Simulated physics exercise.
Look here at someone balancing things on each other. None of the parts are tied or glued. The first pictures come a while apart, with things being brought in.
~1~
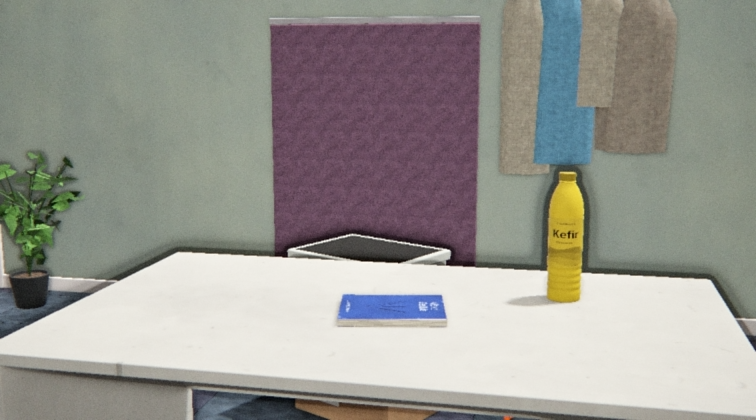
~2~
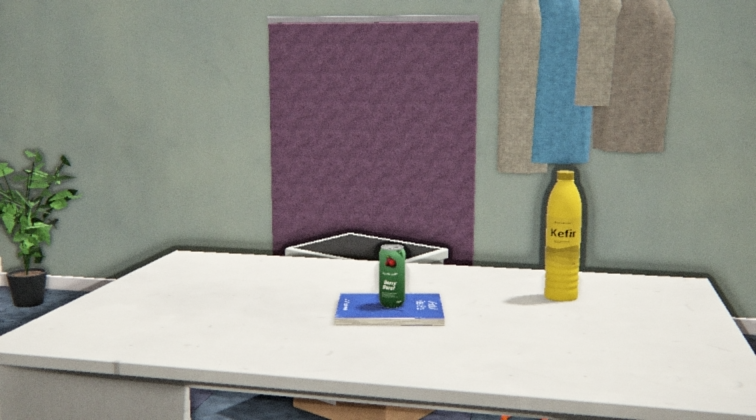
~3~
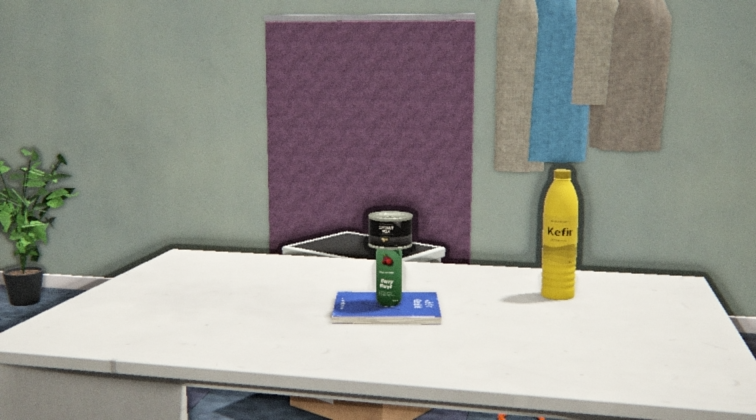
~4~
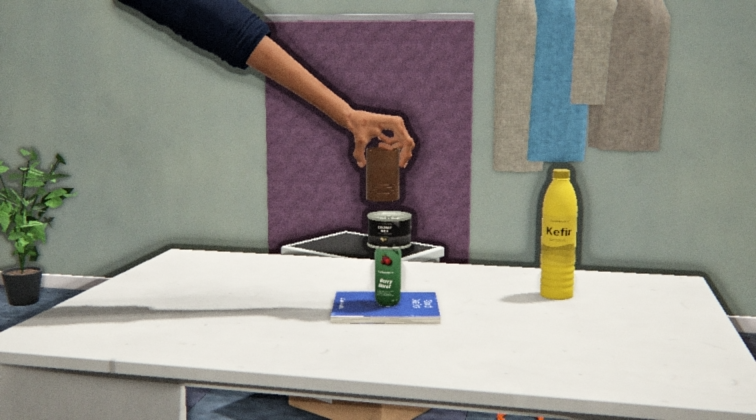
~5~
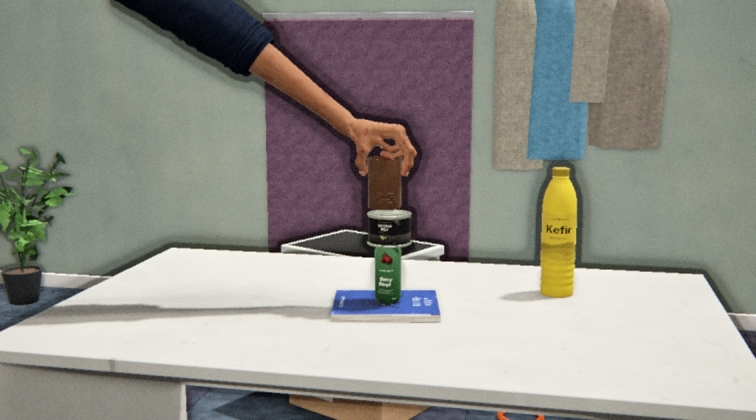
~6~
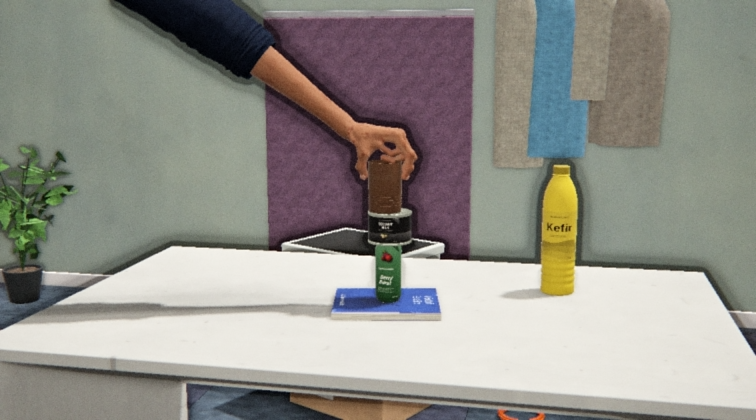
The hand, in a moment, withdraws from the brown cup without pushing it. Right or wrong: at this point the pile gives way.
Wrong, it holds.
Then, 0.50 s past the last view, nothing moves.
Then, 1.30 s past the last view, brown cup resting near (385, 187).
Finally, all 5 still in place. Final places as the last picture's camera would see them, brown cup near (385, 187). The pile holds.
